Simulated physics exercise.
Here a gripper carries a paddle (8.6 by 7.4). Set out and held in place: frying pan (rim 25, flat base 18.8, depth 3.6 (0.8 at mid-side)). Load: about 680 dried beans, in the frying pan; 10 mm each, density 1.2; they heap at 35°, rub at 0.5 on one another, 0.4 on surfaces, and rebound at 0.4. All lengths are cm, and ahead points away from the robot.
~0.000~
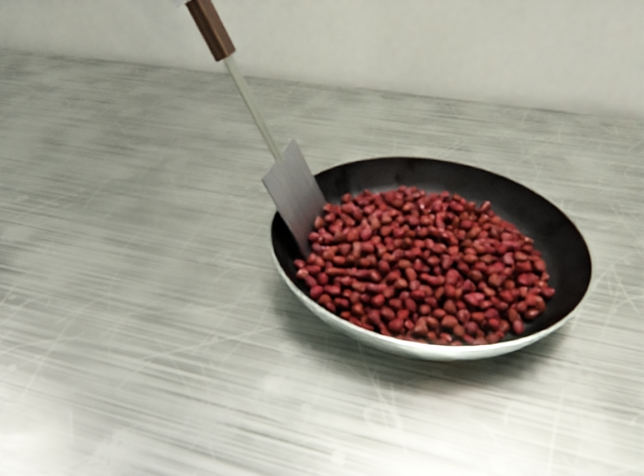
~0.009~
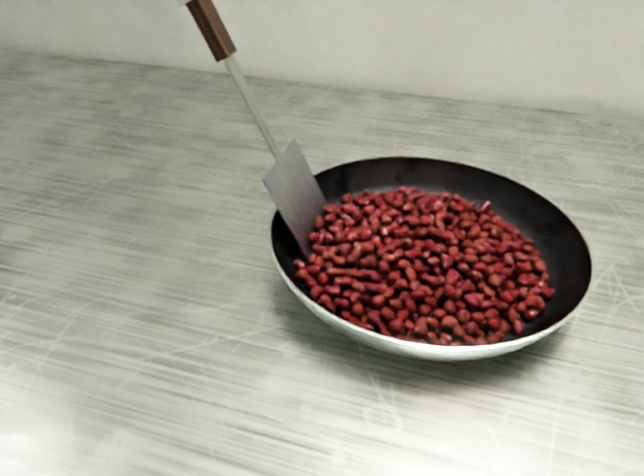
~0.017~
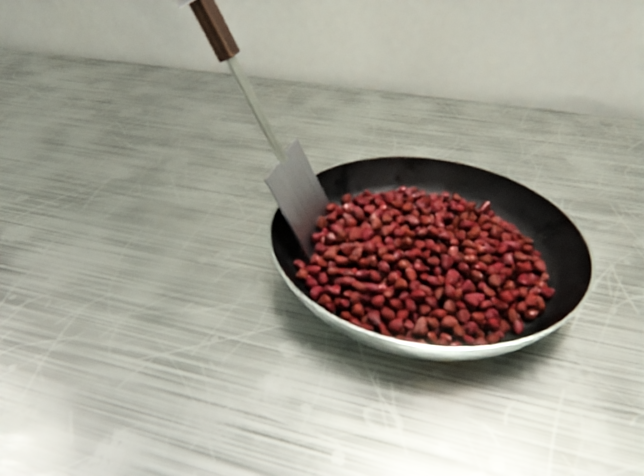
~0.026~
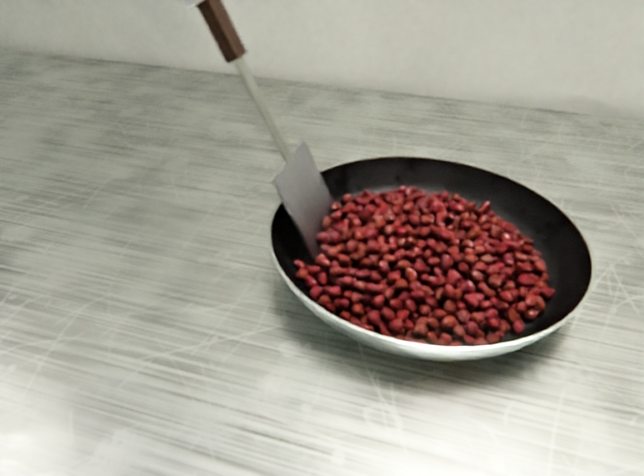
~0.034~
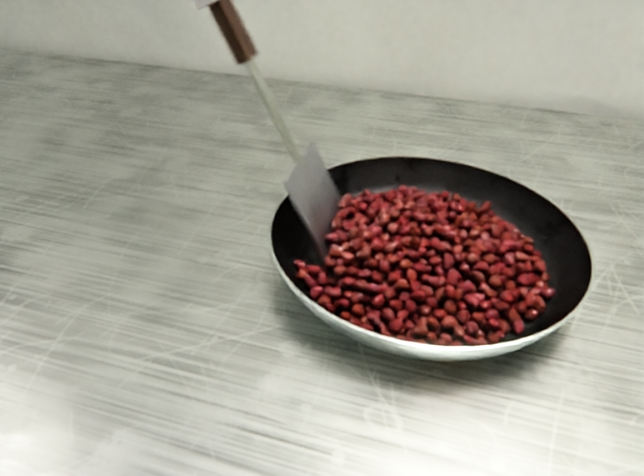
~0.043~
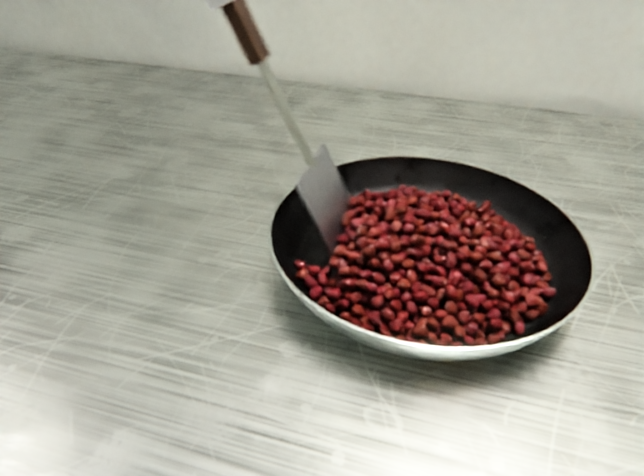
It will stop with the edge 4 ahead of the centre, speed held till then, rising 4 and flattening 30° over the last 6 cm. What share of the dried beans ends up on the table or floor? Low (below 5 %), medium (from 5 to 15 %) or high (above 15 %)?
Share on the table or floor: Medium (from 5 to 15 %).
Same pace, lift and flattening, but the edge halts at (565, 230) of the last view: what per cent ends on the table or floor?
Some 30 per cent.
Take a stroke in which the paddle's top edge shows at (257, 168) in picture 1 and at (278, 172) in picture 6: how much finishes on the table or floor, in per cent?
About 5 per cent.
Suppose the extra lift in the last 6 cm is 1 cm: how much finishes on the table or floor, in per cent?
About 5 per cent.
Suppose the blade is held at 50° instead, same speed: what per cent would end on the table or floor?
It would be near 10 per cent.
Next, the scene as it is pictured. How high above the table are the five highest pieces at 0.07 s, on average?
About 5 cm.
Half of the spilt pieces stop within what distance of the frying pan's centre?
Some 30 cm.
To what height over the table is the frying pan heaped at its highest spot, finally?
About 4.5 cm.
After 0.07 s, sloping 63°, highest piece 6 above the table; 683 in the frying pan.
After 0.09 s, sloping 53°, highest piece 7 above the table; 683 in the frying pan.
After 0.31 s, sloping 34°, highest piece 5 above the table; 618 in the frying pan, 62 on the table or floor, 3 on the blade or in flight.
After 1.36 s, sloping 34°, highest piece 4 above the table; 616 in the frying pan, 67 on the table or floor.
In the end, 616 in the frying pan, 67 on the table or floor. That is 10 % on the table or floor.
